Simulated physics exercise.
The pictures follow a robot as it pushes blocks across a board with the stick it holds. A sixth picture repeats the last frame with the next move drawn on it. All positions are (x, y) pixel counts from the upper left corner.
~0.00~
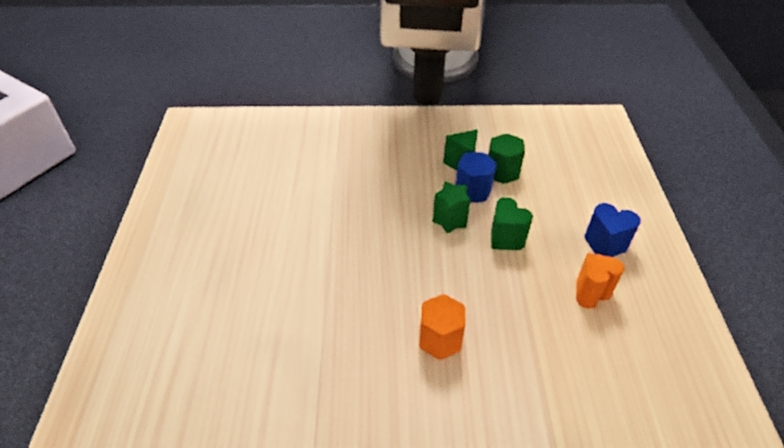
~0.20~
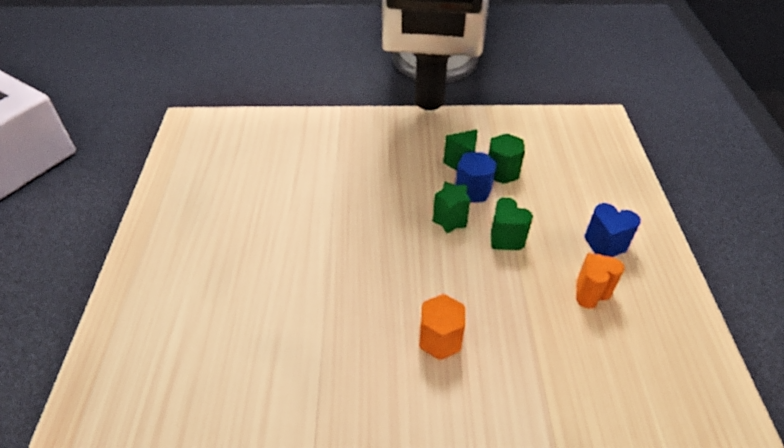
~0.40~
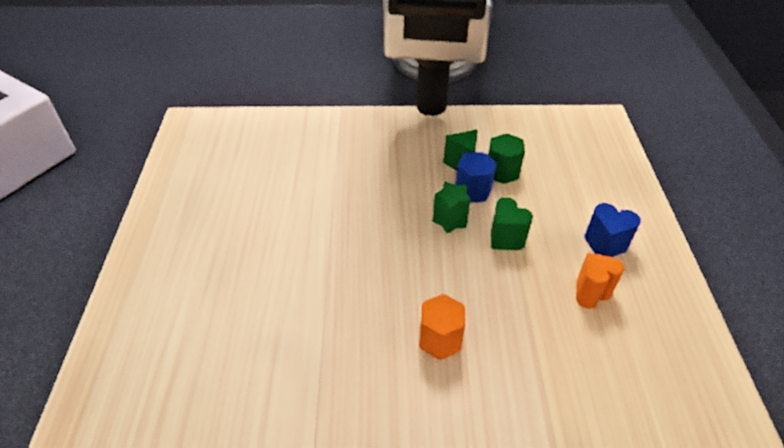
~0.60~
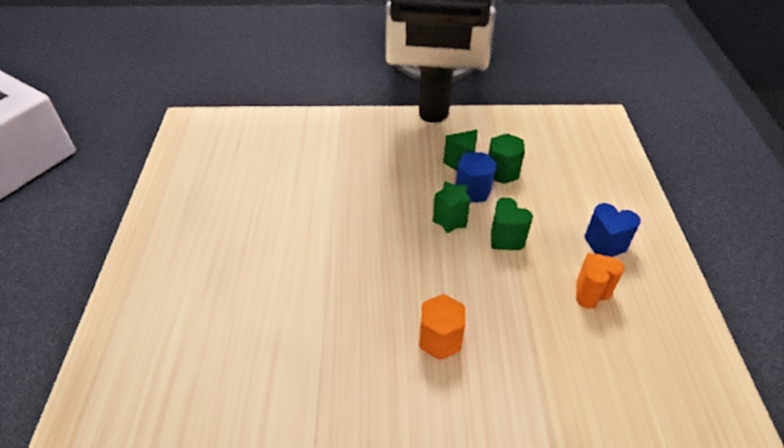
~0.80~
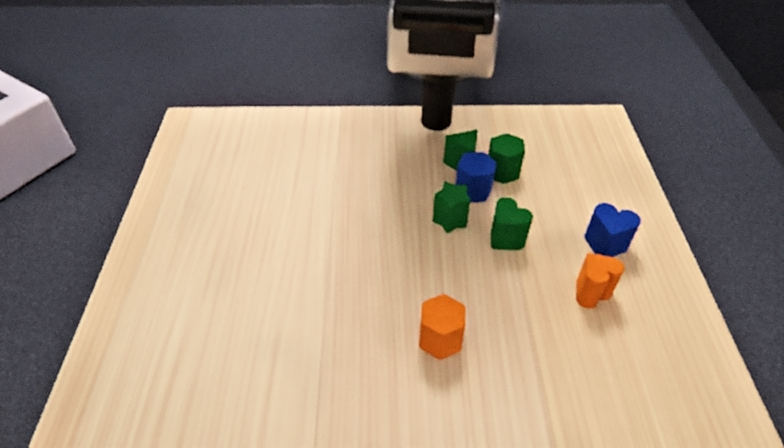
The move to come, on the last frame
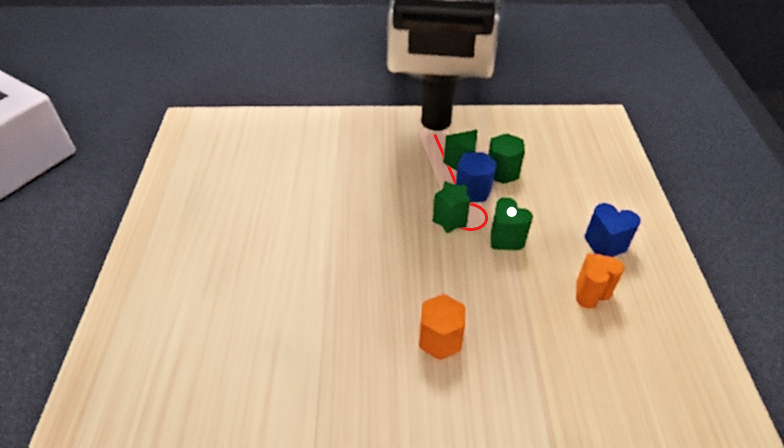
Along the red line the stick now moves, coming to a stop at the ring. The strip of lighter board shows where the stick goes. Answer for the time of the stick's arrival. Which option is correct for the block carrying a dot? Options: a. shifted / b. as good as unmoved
Letter a.
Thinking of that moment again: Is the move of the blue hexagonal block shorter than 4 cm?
Short answer: No.
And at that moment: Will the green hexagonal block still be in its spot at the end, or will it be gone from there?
At the moment the path ends, the green hexagonal block still stands where it did.
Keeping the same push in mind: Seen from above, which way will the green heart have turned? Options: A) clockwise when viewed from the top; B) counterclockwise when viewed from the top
Letter A.
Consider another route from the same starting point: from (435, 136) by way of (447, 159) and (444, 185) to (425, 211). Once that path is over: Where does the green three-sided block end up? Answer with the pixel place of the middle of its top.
The middle of its upper face will lie at (481, 152).
Drawn move, from (435, 136) to (469, 217); the dot is on the green heart.
The first path, step by step. One third of the way, stick at (447, 147); green three-sided block at (472, 144), turned 35° anticlockwise.
Two thirds of the way, stick at (459, 173); green three-sided block at (489, 157), turned 70° anticlockwise; blue hexagonal block at (493, 180), turned 25° clockwise.
At the end, stick at (471, 203); green star block at (452, 205), turned 35° clockwise; green three-sided block at (491, 159), turned 80° anticlockwise; blue hexagonal block at (510, 192), turned 25° anticlockwise; green hexagonal block still; green heart at (522, 219), turned 45° clockwise.
